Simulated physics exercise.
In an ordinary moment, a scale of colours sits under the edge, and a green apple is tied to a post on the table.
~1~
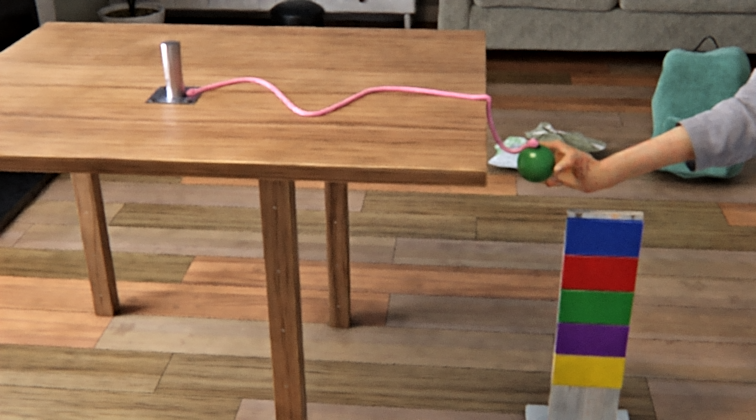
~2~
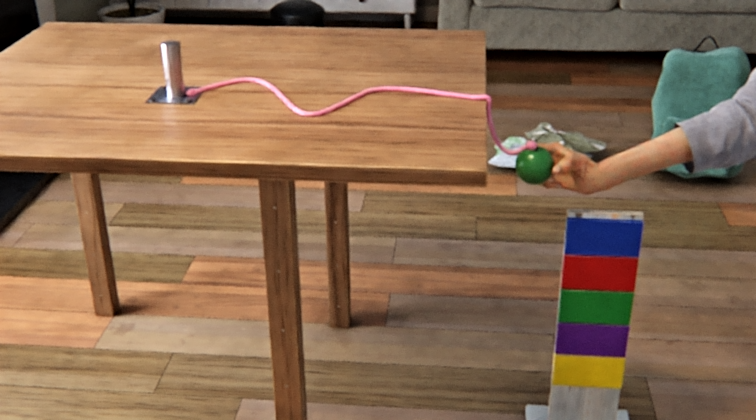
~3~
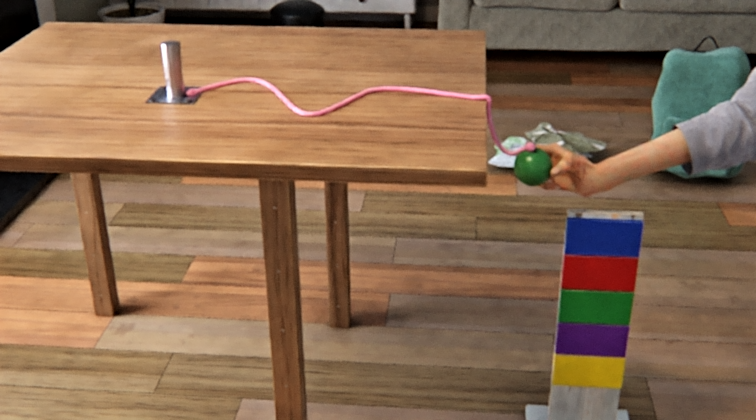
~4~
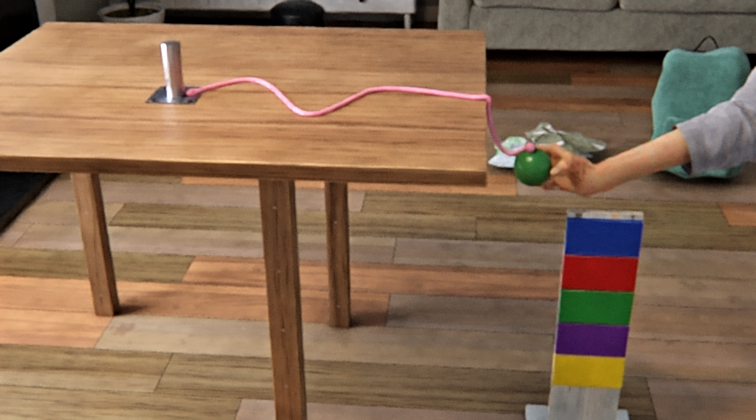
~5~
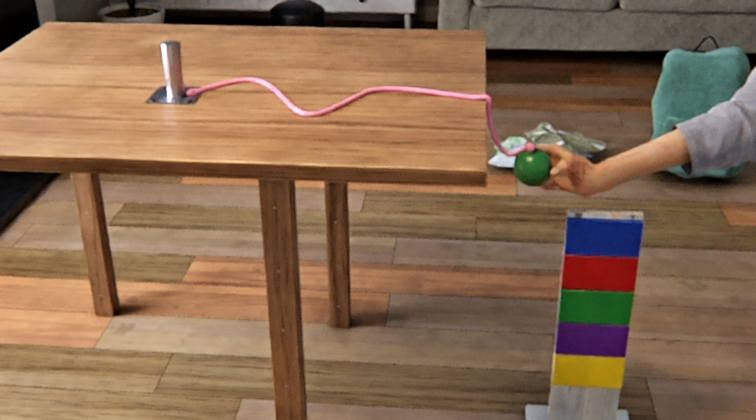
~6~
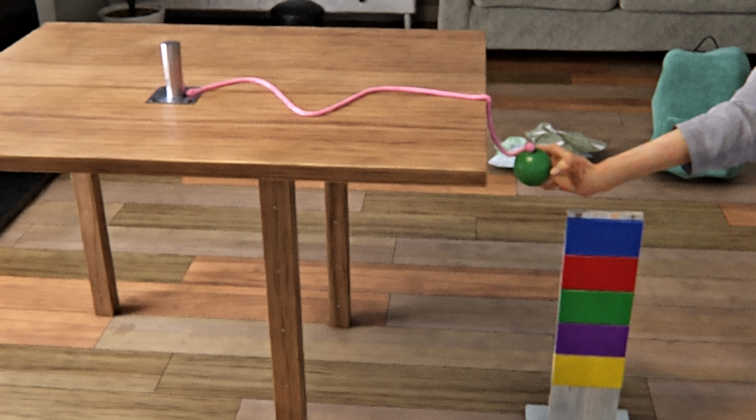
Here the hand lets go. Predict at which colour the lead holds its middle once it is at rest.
At green, I would say.
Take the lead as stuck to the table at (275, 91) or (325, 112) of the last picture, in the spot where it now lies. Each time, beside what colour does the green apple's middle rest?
Results, in sequence: Red / blue.
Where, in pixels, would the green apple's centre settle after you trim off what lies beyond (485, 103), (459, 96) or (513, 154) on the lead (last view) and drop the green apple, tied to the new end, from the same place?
The three cuts give roughly (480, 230), (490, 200) and (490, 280) respectively.
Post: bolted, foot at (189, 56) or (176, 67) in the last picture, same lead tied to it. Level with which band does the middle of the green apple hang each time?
Try one - red; try two - red.
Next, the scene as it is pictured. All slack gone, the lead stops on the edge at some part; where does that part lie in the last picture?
Position: Approx. (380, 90).
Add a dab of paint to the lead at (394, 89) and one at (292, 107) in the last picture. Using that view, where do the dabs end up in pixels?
One ends up around (487, 121), the other around (355, 100).
Soon after, apple near (485, 284); level with red.
After that, apple near (480, 296); level with green.
In the end, apple near (482, 299); level with green. At green.
